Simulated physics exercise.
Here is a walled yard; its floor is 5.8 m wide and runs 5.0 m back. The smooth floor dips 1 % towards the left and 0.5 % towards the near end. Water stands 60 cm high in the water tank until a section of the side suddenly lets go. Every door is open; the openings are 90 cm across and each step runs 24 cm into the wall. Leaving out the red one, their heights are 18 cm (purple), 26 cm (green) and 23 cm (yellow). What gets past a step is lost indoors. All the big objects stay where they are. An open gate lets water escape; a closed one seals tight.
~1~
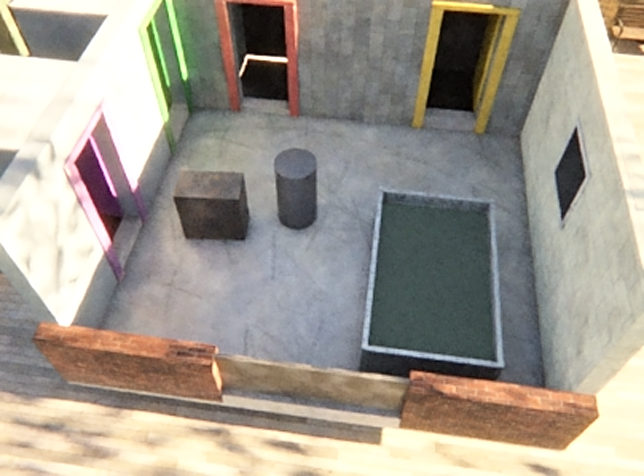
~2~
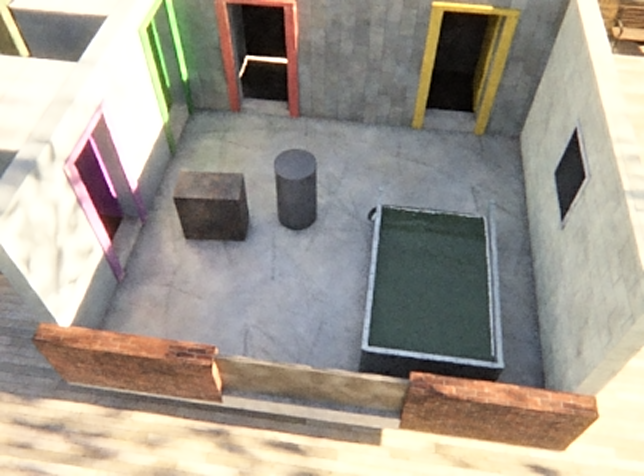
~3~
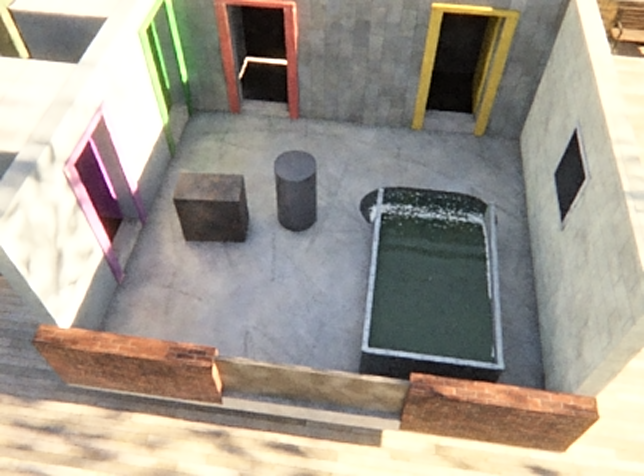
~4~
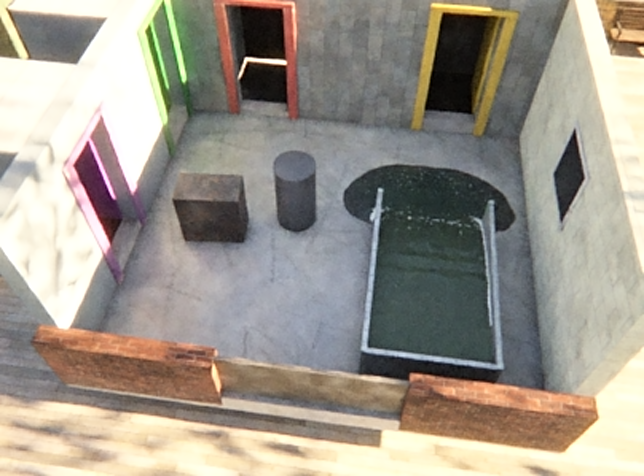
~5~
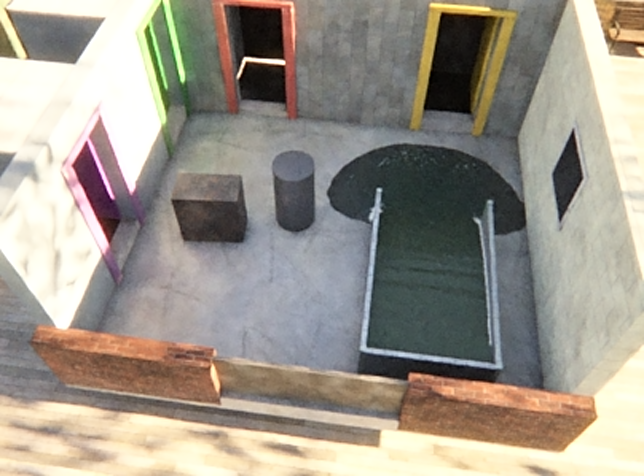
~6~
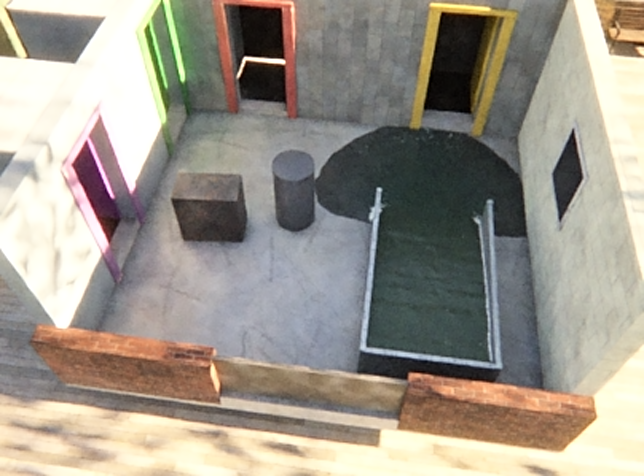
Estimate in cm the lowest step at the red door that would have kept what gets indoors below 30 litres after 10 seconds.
At least 7.5 cm or so.
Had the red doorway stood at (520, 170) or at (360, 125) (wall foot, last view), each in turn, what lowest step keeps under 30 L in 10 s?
Roughly 19 and 19 cm.
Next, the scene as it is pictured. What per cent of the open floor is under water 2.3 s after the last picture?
Some 45 per cent of it.
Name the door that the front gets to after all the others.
It is the purple one.
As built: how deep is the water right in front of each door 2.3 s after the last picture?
Depths in cm: Purple 0, red 10, green 24, yellow 27.
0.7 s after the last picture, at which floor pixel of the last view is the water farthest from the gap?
Near (297, 129).
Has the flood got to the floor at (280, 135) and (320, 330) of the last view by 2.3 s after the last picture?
In turn: Under water, not reached.
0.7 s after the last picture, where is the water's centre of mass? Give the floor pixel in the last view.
At about (422, 248).
Then, 0.7 s after the last picture water covers 30 % of the floor, deepest (36 cm) near (506, 141); it has not reached the red door.
Then, 2.3 s after the last picture water covers 45 % of the floor, deepest (28 cm) near (432, 134); 10 cm at the red door, 0 litres in over its 11 cm step.
Then, 9.3 s after the last picture water covers 95 % of the floor, deepest (12 cm) near (84, 360); 9 cm at the red door, 3 litres in over its 11 cm step.
At the red door as built, the water peaked near 12 cm, 7.3 s after the last picture.
Run again over the same 10 s with other heights there, 53 litres in over 6 cm, 11 litres over 9.5 cm. The limit of 30 litres is kept from about 7.5 cm up.
